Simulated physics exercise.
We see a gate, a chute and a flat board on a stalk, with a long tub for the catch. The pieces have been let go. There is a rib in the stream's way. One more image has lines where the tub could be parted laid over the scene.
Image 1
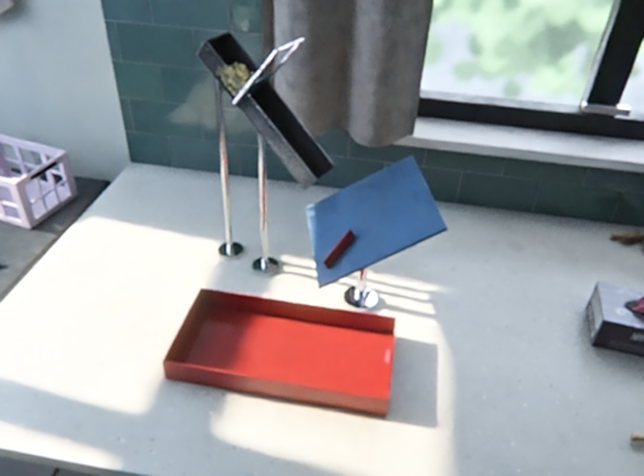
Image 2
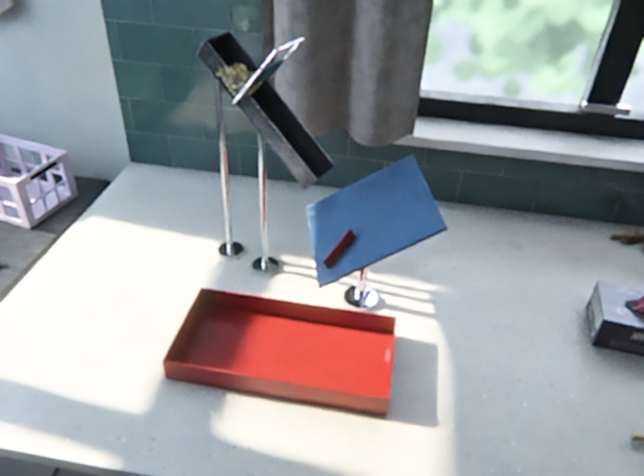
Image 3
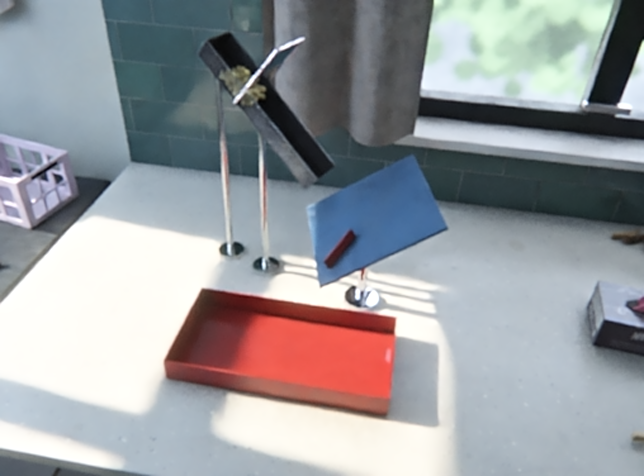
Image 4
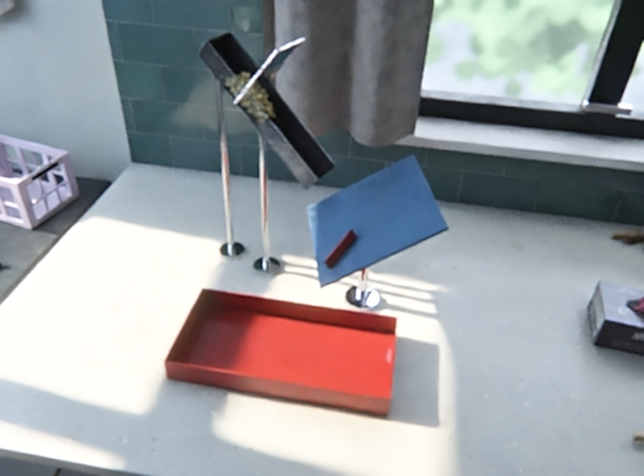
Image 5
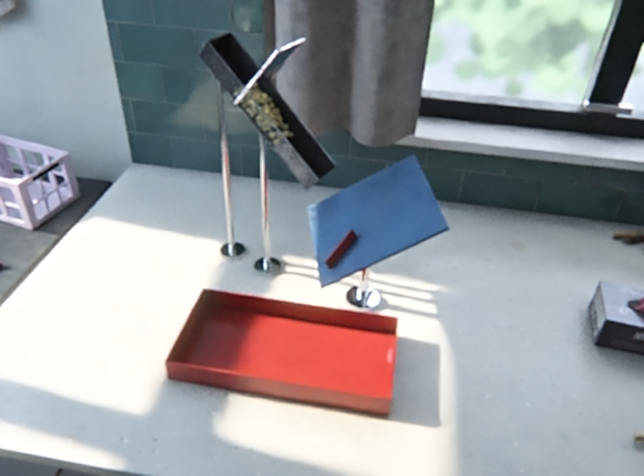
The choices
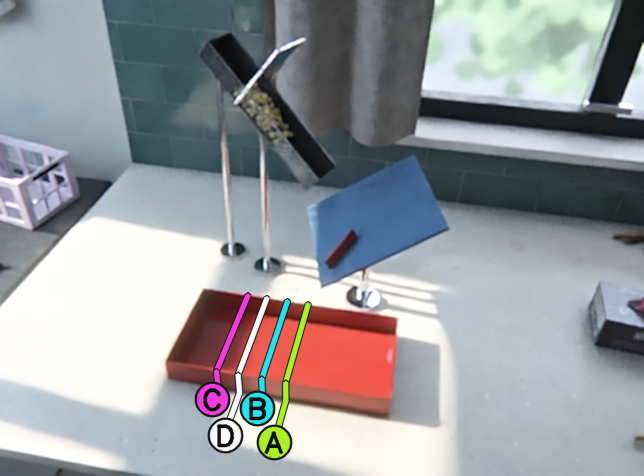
Pale beans slid down a steep dark chute after a gate swung up, spreading out along it, while the tilted blue board with its small red strip and the empty red tub stayed still.
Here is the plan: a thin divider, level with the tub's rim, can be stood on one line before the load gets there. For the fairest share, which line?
Choose B.
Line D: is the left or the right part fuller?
More lands on the right.
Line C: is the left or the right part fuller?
More lands on the right.
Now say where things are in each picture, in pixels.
In the first frame, load behind the gate (244, 81), soya beans; lip of the chute (314, 182), sloping fairly steeply.
In the second frame, middle of the board (368, 216), tilted fairly steeply; middle of its low edge (312, 244); of its high edge (428, 187).
In the third frame, front corners of the tub (164, 361) and (389, 398), empty; front of the load (250, 103).
In the fourth frame, middle of the load (251, 98); its front (273, 115), roughly a quarter of the way to the lip; rib from (351, 229) to (325, 262).
In the fifth frame, middle of the load (261, 110); its front (291, 134), roughly half of the way to the lip.
On the marked copy, line A crosses the front rim at (285, 381); line B crosses the front rim at (262, 377); line C crosses the front rim at (216, 370); line D crosses the front rim at (238, 373).
With A, of what is caught, every piece on the left of the divider, not one piece on the right.
With B, of what is caught, roughly two thirds on the left of the divider, roughly a third on the right.
With C, of what is caught, just a few on the left of the divider, almost all on the right.
With D, of what is caught, about a tenth on the left of the divider, almost all on the right.
